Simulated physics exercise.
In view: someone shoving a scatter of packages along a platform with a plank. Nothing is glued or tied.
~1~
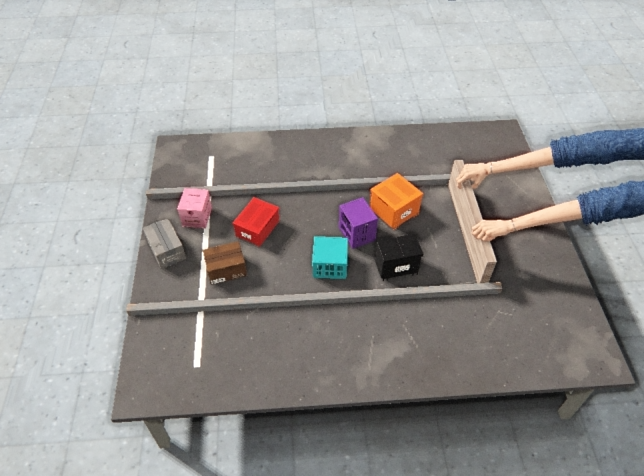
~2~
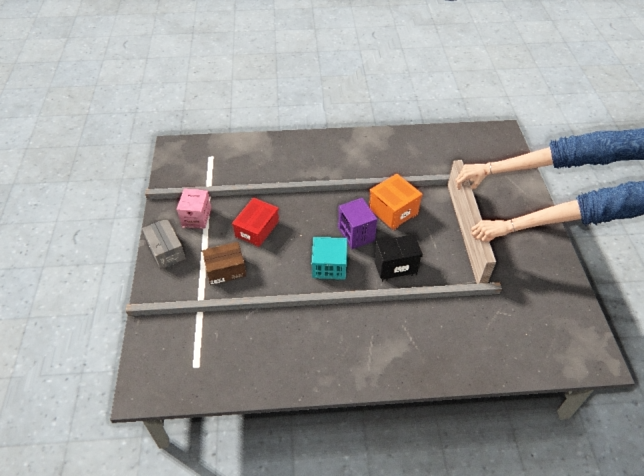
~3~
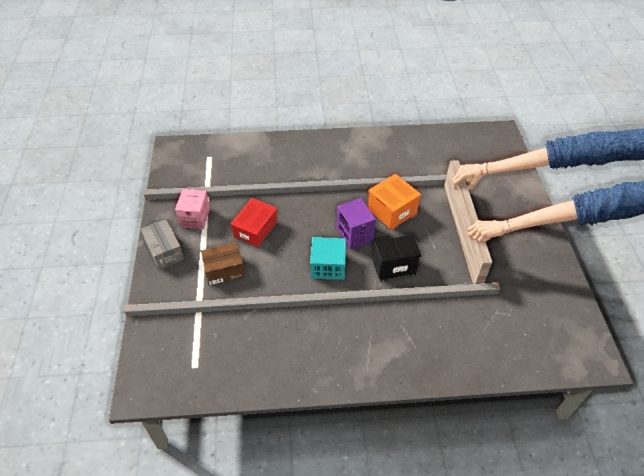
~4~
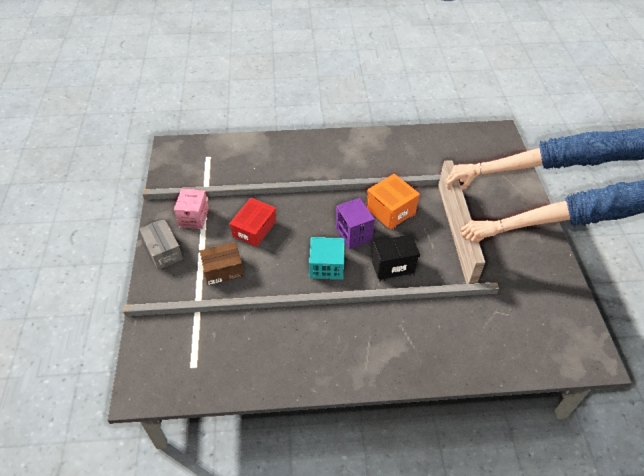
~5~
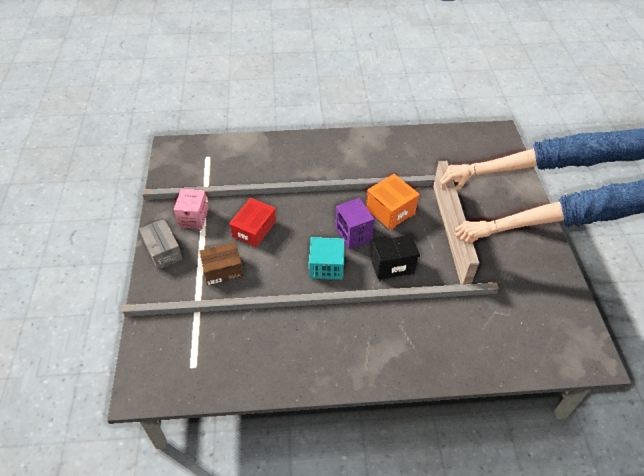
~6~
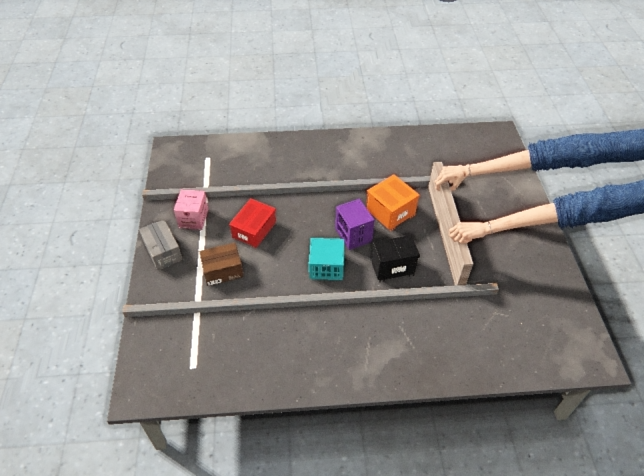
A wooden plank, held by two hands at the right, slides slightly left between two rails on a dark table, nearing the orange and black boxes, while the scattered colourful boxes show no clear movement of their own.
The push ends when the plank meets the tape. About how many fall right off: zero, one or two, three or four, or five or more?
As it turns out, the number that fall off is one or two.
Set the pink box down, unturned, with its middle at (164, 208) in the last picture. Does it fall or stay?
From there it holds on.
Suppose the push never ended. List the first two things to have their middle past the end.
In order: The grey parcel, the brown box.
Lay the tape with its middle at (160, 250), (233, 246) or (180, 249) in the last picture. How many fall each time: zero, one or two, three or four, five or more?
For each place: 5 or more; one or two; five or over.
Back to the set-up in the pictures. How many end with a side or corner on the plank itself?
It touches 3.
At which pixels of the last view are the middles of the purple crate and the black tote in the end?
Near (183, 246) and (177, 269).
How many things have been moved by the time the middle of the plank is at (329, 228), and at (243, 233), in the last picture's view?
By then 4, and 8.
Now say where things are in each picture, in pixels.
The first frame shows grey parcel (165, 243); pink box (195, 208); brown box (225, 263); plank (470, 220); tape (205, 247).
The second frame shows pink box (195, 209); red tote (256, 222).
The third frame shows brown box (223, 264); orange tote (393, 202).
The fourth frame shows grey parcel (161, 244); purple crate (355, 224).
The fifth frame shows pink box (192, 209); plank (454, 221).
The sixth frame shows grey parcel (161, 245); pink box (192, 210); brown box (221, 264); plank (449, 222); tape (202, 248).
Soon after, none off yet; grey parcel at rest near (161, 245); pink box at rest near (192, 210); brown box at rest near (221, 264).
After that, none off yet; grey parcel at rest near (161, 245); pink box at rest near (192, 210); brown box displaced a little near (215, 264).
And then, none off yet; grey parcel displaced about its own width near (131, 244); pink box displaced a little near (176, 209); brown box displaced well along near (151, 269).
In the end, the number that fall off is one or two; gone, brown box and grey parcel.
